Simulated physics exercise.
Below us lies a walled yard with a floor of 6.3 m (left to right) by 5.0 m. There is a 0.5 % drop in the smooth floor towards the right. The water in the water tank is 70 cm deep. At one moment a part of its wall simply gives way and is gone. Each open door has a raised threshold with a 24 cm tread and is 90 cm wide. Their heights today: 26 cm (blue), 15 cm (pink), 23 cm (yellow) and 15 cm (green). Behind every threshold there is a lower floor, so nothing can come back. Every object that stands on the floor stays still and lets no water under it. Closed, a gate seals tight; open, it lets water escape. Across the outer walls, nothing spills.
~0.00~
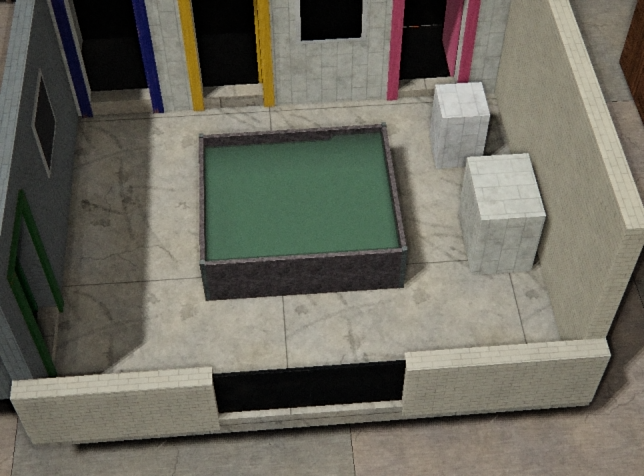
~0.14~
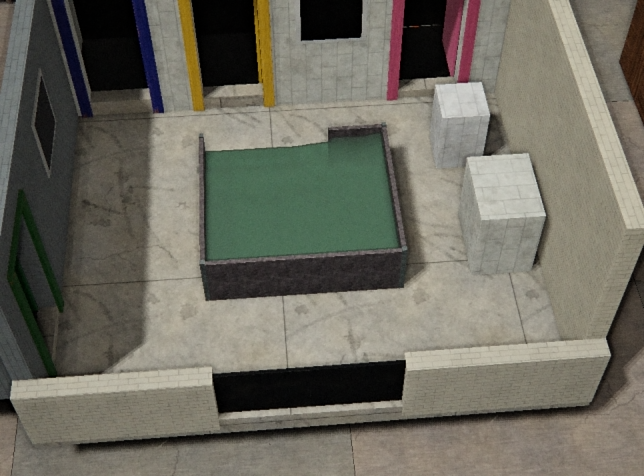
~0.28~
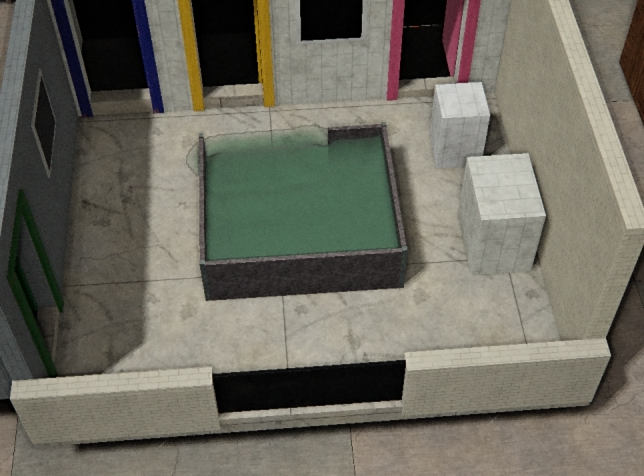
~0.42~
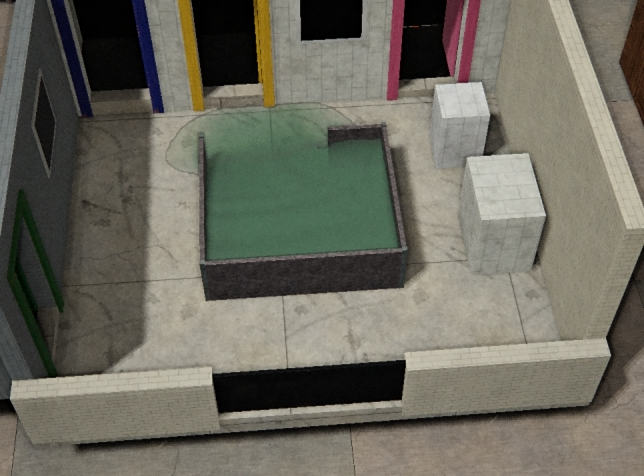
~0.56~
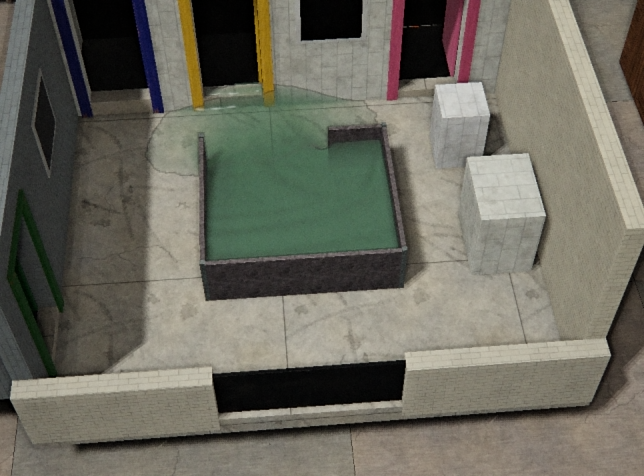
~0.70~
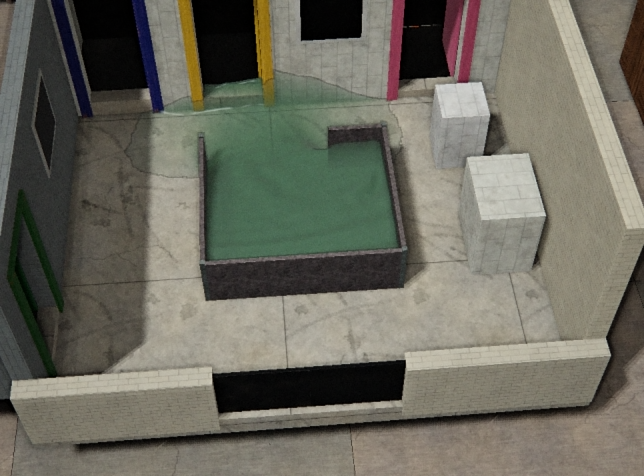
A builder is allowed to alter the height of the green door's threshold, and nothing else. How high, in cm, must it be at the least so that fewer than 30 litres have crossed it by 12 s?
At least roughly 8.5 cm high.
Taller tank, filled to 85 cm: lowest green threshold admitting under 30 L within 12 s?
You'd need a step of close to 10.5 cm.
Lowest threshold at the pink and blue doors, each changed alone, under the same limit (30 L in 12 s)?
About 16 cm at pink and about 23 cm at blue.
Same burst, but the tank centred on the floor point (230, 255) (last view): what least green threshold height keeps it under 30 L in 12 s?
At least some 13.0 centimetres tall.
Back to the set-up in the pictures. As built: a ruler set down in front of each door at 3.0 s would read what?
At the blue door the depth is 24 cm, at pink 8 cm, at yellow 30 cm and at green 4 cm.
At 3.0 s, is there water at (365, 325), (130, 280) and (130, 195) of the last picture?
In order: Untouched, soaked, soaked.
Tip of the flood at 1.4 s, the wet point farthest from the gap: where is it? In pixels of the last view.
(485, 99).
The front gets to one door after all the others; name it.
Door: Green.
After 1.4 s water covers 20 % of the floor, deepest (52 cm) near (272, 111); it has not reached the green door.
After 3.0 s water covers 60 % of the floor, deepest (38 cm) near (91, 121); 4 cm at the green door, 0 litres in over its 15 cm threshold.
After 12.0 s water covers 95 % of the floor, deepest (18 cm) near (478, 285); 11 cm at the green door, 1 litre in over its 15 cm threshold.
At the green door as built, the water arrived by 2.7 s and peaked near 14 cm at 7.6 s.
With a threshold of 7.5 cm, 39 litres would have come in within the 12 s; with 10 cm, 15 litres. So under 30 litres takes about 8.5 cm.
